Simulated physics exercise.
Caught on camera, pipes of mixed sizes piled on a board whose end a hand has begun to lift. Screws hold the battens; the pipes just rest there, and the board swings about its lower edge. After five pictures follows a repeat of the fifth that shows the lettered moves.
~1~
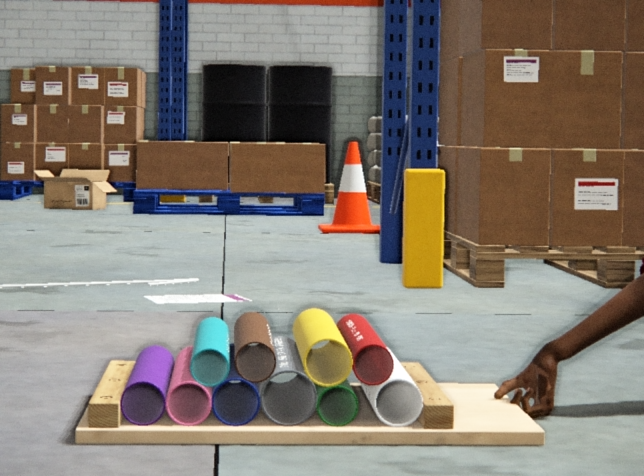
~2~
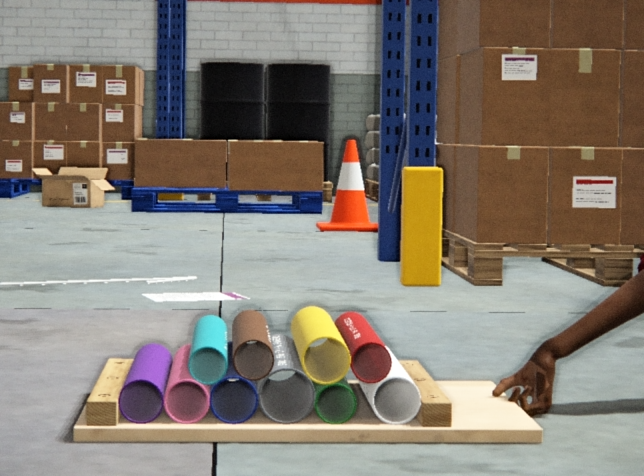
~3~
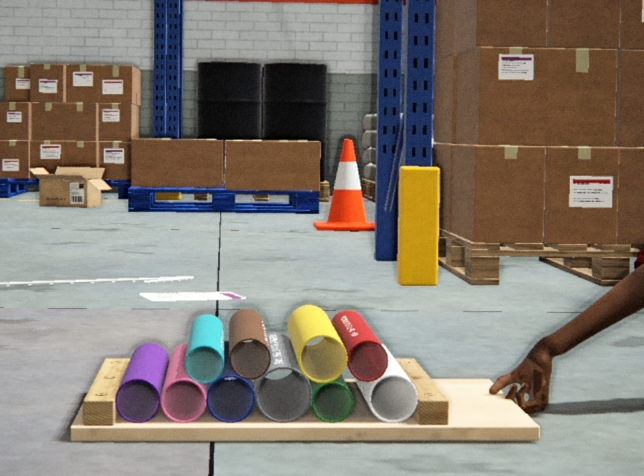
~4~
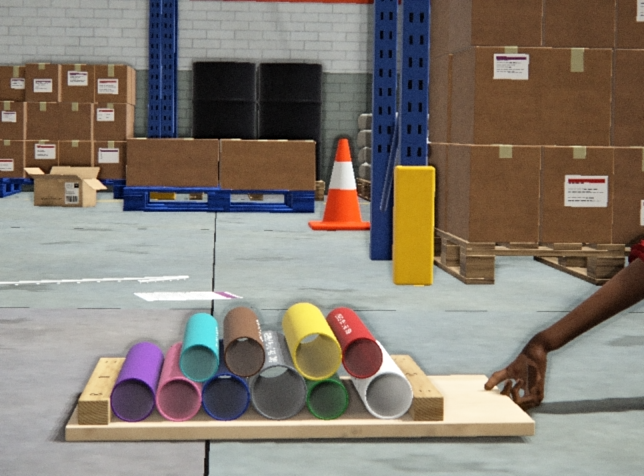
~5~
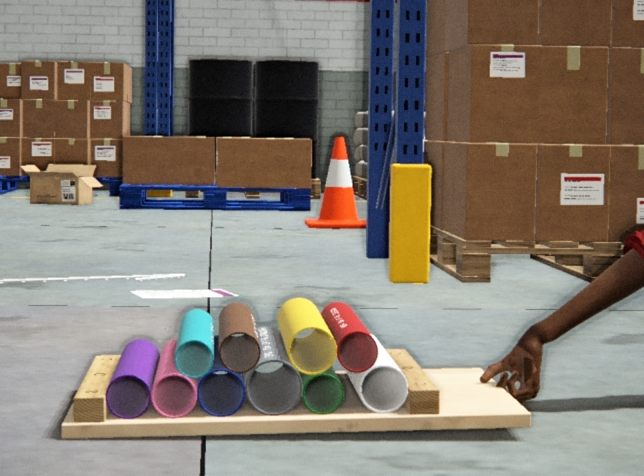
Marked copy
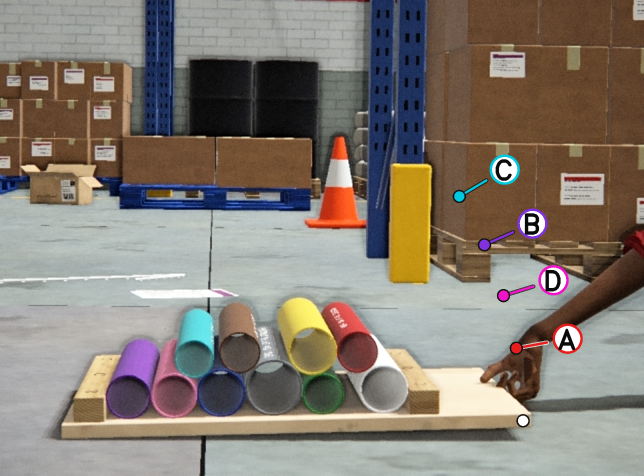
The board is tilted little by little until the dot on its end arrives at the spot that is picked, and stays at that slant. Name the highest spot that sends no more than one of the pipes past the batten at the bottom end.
No higher than D.
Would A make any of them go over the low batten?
At A: No.
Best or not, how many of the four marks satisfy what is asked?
Two of them.
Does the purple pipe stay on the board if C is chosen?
Yes, with C.
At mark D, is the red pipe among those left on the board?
The red pipe: Yes.
On the copy, A at (516, 348); B at (484, 245); C at (459, 196); D at (504, 296); the white dot at (523, 421).
On D. First, board at 13°.
Then, board at 18°.
Finally, board at 18°, none over the low batten.
By contrast, A none over the low batten; B three over the low batten (brown, yellow, turquoise); C four over the low batten (brown, yellow, turquoise, red).
